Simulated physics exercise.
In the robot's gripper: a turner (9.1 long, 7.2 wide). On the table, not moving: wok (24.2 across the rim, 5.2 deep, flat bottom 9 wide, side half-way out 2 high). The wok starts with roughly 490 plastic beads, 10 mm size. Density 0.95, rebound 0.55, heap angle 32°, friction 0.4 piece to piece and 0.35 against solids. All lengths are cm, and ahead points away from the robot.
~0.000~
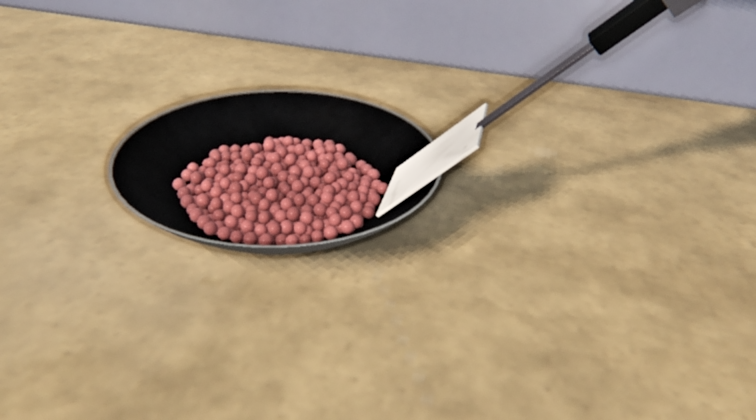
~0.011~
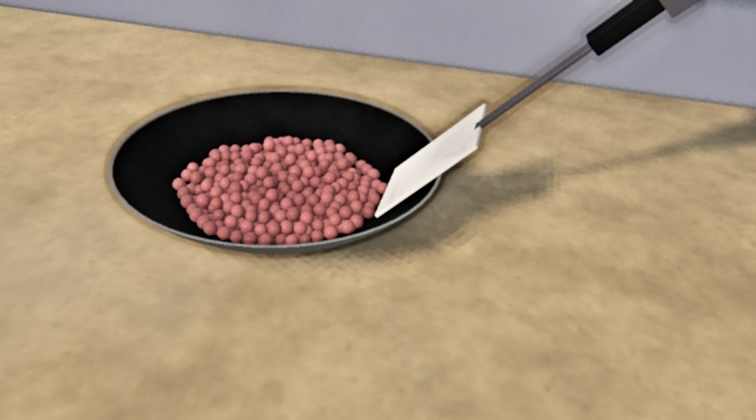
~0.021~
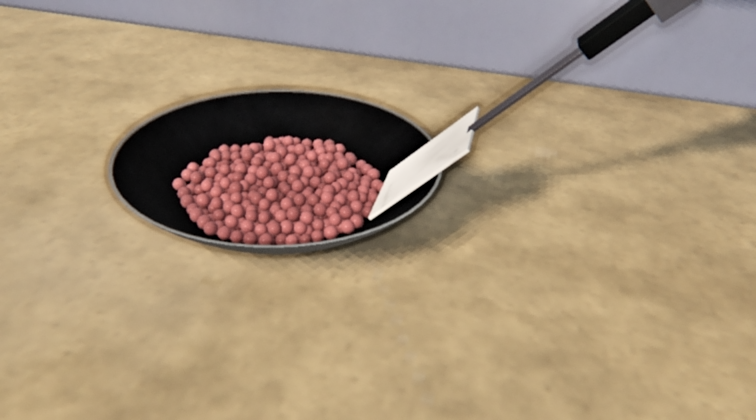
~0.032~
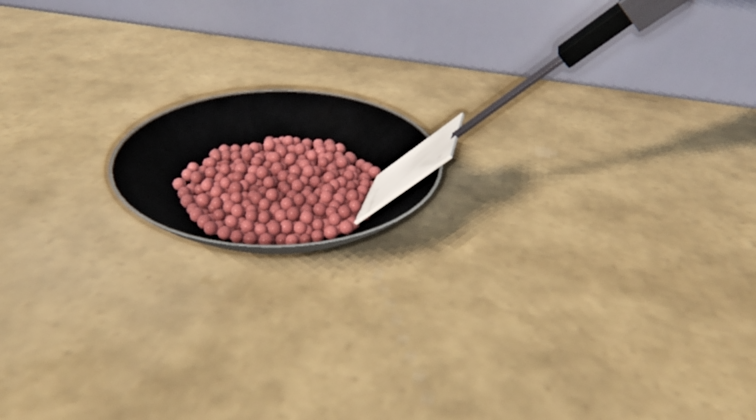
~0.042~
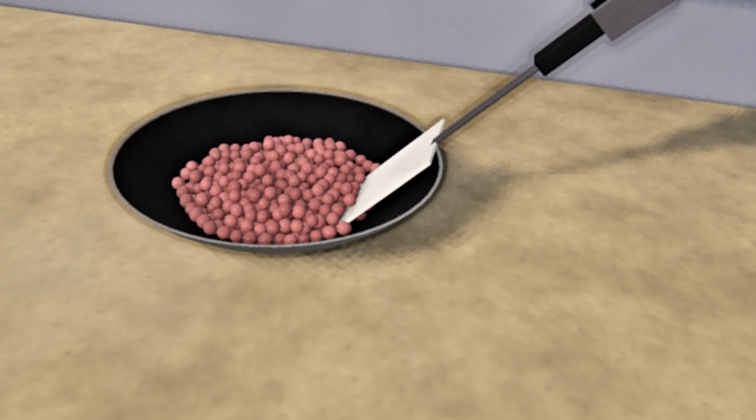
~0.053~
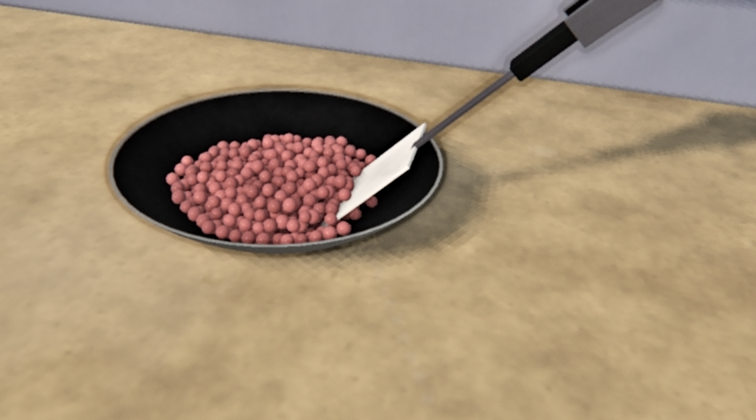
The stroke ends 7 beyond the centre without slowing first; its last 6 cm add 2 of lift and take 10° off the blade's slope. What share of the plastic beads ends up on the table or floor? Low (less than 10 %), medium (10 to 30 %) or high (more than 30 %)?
Share on the table or floor: High (more than 30 %).
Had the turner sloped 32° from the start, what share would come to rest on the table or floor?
In that case some 45 per cent.
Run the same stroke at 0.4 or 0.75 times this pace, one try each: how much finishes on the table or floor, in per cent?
About 10 and 35 per cent.
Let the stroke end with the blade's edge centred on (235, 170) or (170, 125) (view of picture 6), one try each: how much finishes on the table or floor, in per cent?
Some 20 and 55 per cent.
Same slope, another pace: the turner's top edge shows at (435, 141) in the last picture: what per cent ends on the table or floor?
Some 35 per cent.
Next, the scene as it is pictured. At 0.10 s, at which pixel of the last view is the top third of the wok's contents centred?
Near (240, 155).
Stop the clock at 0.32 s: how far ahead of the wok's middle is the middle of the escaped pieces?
About 22 cm.
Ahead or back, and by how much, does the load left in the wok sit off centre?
About 2.5 cm ahead.
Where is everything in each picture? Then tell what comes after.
In the first frame, the turner top edge at (483, 124), sloping 47°; upper third of the load around (287, 181), from x 180 to 385, top at y 140; 494 in the wok.
In the second frame, the turner top edge at (481, 124), sloping 47°; upper third of the load around (287, 181), from x 180 to 385, top at y 140.
In the third frame, the turner top edge at (474, 127), sloping 47°; upper third of the load around (287, 181), from x 180 to 385, top at y 140.
In the fourth frame, the turner top edge at (458, 134), sloping 47°; upper third of the load around (287, 179), from x 180 to 380, top at y 140.
In the fifth frame, the turner top edge at (438, 140), sloping 47°; upper third of the load around (287, 178), from x 180 to 375, top at y 140.
In the sixth frame, the turner top edge at (418, 144), sloping 47°; upper third of the load around (284, 177), from x 175 to 375, top at y 140; 494 in the wok.
After 0.08 s, sloping 47°, highest piece 6 above the table; 494 in the wok.
After 0.10 s, sloping 44°, highest piece 7 above the table; 494 in the wok.
After 0.32 s, sloping 37°, highest piece 10 above the table; 274 in the wok, 113 on the table or floor, 107 on the blade or in flight.
After 1.37 s, sloping 37°, highest piece 5 above the table; 273 in the wok, 221 on the table or floor.
In the end, 273 in the wok, 221 on the table or floor. That is 45 % on the table or floor.
